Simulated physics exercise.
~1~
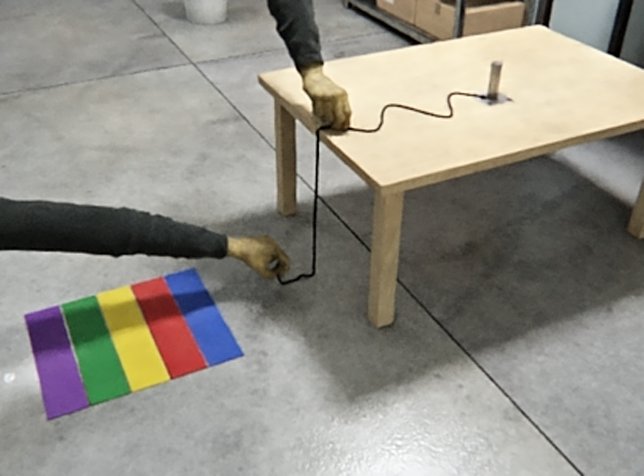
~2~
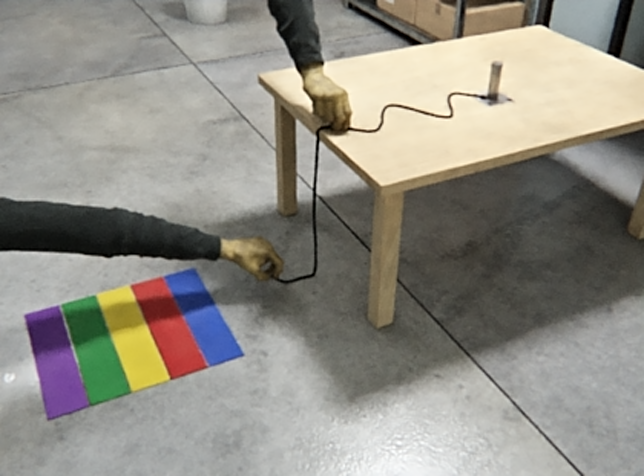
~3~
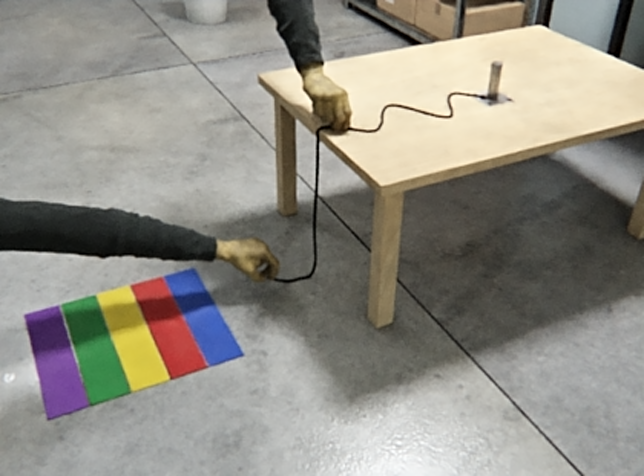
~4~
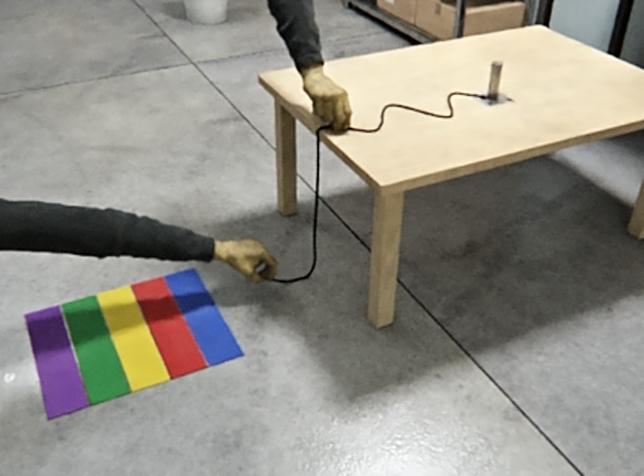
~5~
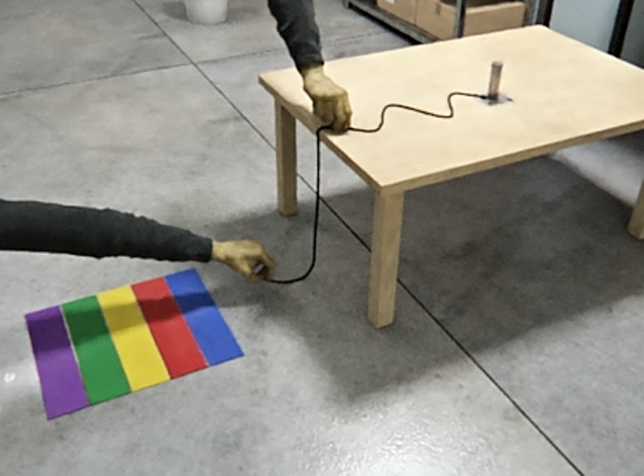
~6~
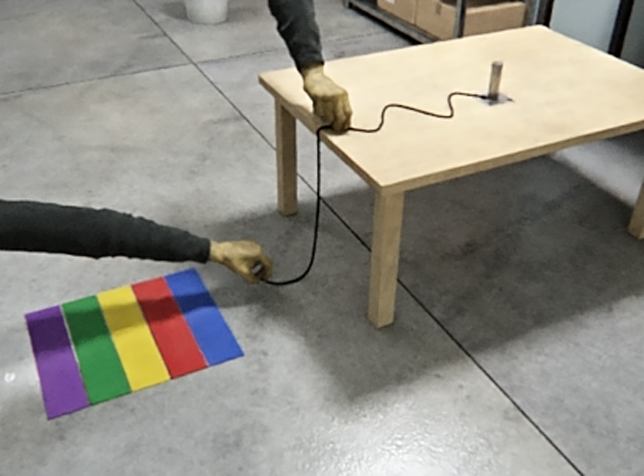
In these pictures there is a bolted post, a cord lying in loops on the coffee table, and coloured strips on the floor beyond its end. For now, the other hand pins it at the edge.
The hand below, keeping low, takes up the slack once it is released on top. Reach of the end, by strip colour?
Purple.
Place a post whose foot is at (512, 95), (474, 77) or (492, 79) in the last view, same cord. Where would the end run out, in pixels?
First try about (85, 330), second about (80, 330), third about (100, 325).
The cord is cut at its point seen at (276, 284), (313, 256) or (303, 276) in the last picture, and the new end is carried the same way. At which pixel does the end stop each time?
The places are (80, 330), (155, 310) and (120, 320).
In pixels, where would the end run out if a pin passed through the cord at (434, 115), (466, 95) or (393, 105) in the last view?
Roughly (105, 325), (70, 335) and (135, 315).
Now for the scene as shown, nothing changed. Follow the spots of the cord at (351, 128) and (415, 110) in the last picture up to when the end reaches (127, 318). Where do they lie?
They sit at (307, 190) and (373, 121), in that order.
Early on, end near (127, 318); over yellow.
Midway, end near (81, 331); over green.
At the end of the slack, end near (54, 339); over purple. It gets as far as the purple strip.
